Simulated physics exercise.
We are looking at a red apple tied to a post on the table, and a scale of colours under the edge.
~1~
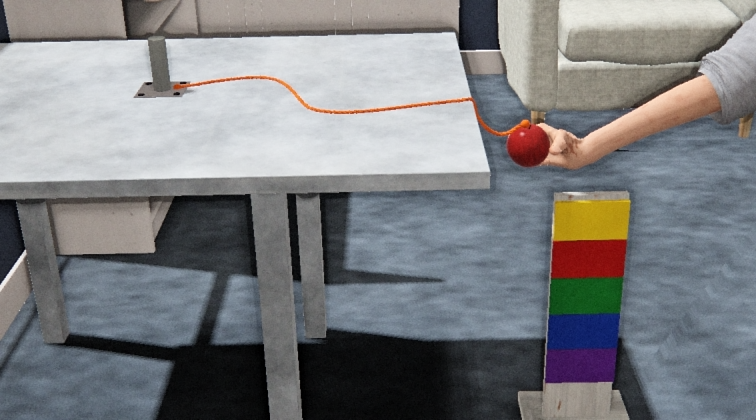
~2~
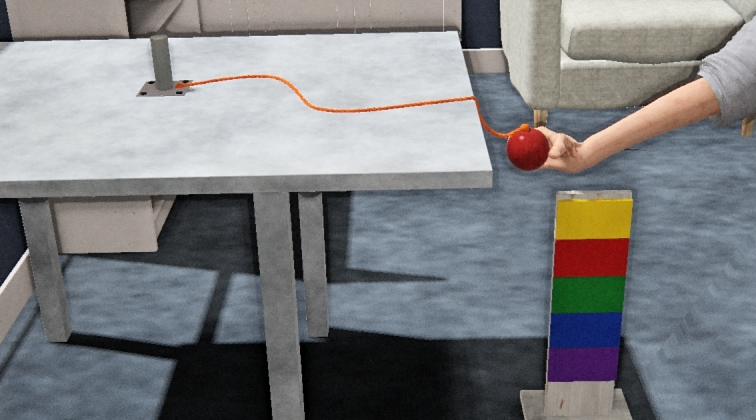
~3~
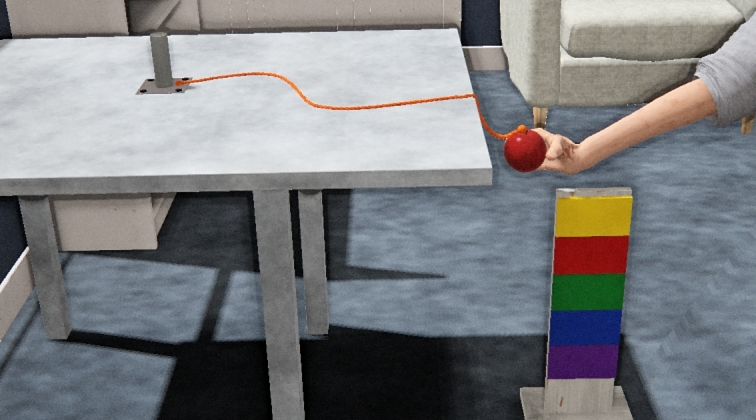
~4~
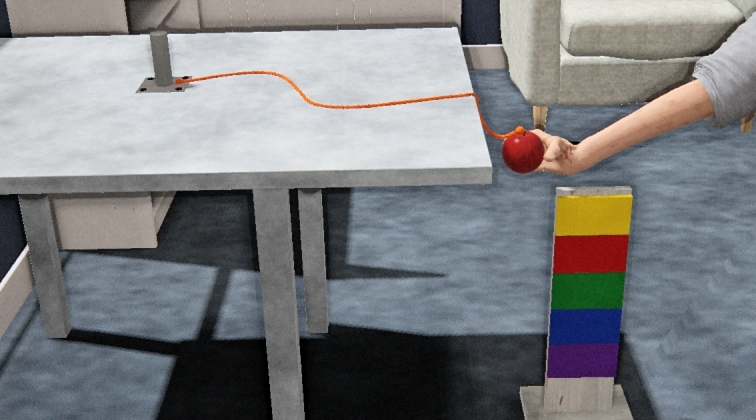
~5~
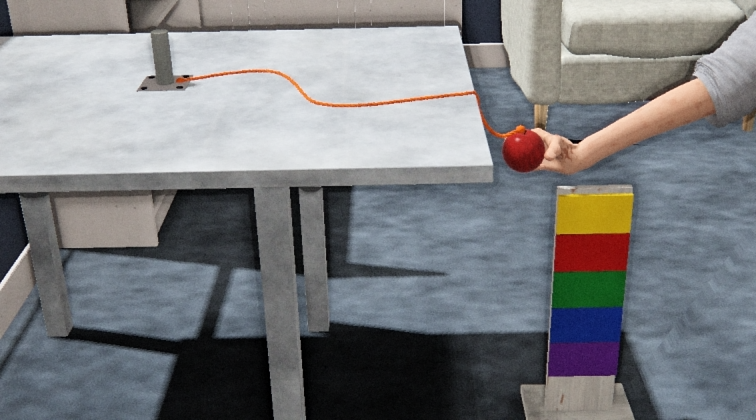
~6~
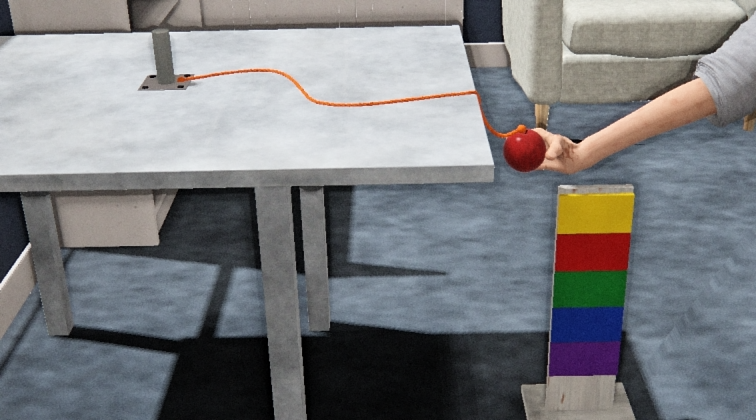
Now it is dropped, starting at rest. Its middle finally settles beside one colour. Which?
Red.
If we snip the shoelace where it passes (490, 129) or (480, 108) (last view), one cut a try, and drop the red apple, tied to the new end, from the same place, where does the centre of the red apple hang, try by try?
Case by case: (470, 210), then (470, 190).
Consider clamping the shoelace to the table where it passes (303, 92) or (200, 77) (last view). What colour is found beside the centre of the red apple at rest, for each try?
In order: Yellow; red.
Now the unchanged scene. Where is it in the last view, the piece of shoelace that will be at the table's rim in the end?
Approx. (406, 100).
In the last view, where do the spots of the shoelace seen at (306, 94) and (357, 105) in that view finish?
Roughly at (362, 83), and the other roughly at (430, 83).
Soon after, apple near (505, 237); level with red.
Then, apple near (440, 235); level with red.
Further on, apple near (485, 244); level with red.
At rest, apple near (476, 245); level with red. Its middle rests at the red band.
